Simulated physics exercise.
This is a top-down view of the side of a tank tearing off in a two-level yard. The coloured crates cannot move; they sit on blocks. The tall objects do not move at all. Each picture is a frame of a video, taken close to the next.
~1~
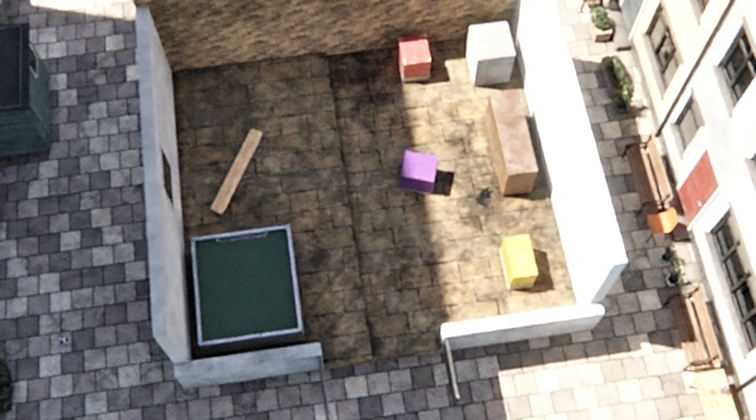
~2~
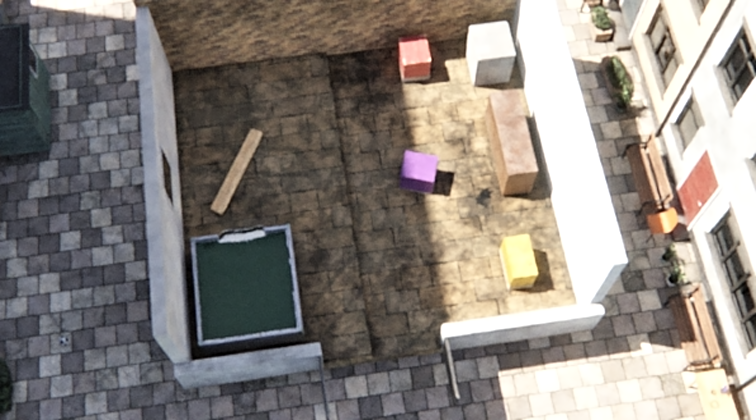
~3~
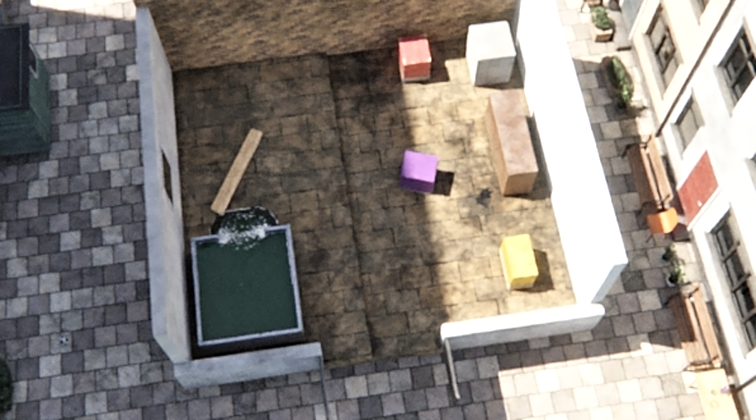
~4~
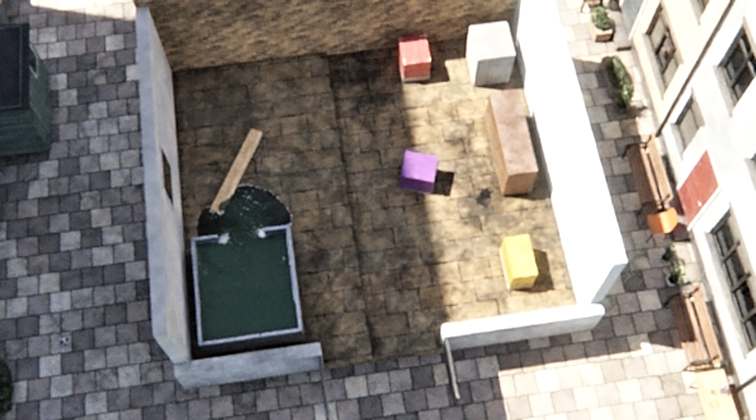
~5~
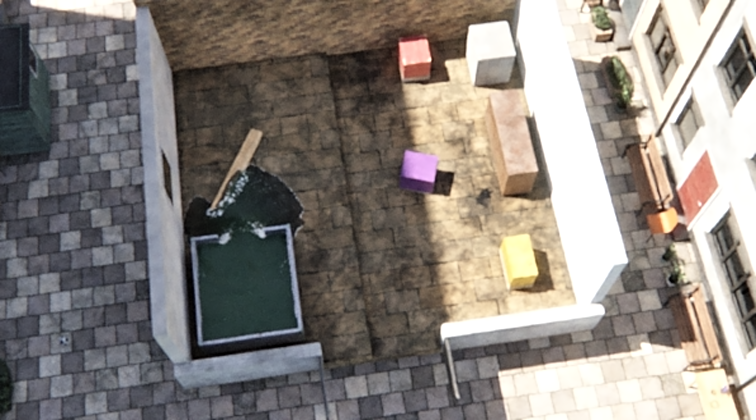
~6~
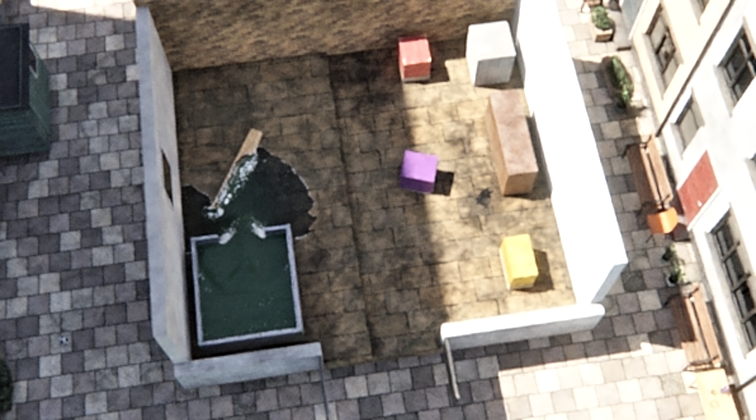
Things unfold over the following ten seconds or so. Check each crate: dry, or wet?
Most likely the yellow crate remains untouched; most likely the red crate gets water on it; most likely the purple crate gets water on it.
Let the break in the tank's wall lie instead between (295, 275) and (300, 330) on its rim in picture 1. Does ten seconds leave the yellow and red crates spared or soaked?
In that case the yellow one is flooded and the red one is never flooded.
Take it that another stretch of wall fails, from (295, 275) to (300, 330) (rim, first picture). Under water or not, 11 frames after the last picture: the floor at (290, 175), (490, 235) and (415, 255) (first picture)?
The first point is unwetted, the second swamped, the third swamped.
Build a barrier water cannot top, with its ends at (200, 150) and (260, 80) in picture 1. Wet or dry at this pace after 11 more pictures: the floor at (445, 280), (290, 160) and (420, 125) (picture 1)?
One by one: Spared, soaked, spared.
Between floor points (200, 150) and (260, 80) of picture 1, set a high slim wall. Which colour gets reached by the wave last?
Lab note: Final one reached is the yellow crate.
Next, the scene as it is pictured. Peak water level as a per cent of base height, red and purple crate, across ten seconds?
I'd put it at some 130 % for one and some 220 % for the other, in that order.
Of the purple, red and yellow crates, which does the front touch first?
The red one comes first.
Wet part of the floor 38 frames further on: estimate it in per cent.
Roughly 55 %.
A moment on, water covers 20 % of the floor; the yellow crate not reached, the red crate not reached, the purple crate not reached.
Next, water covers 35 % of the floor; the yellow crate not reached, the red crate not reached, the purple crate not reached.
Then, water covers 40 % of the floor; the yellow crate not reached, the red crate water round its plinth, the purple crate water round its plinth.
Later, water covers 55 % of the floor; the yellow crate not reached, the red crate water round its plinth, the purple crate water round its plinth.
In the end, water covers 85 % of the floor; the yellow crate stayed above the water, the red crate was topped, the purple crate was topped.
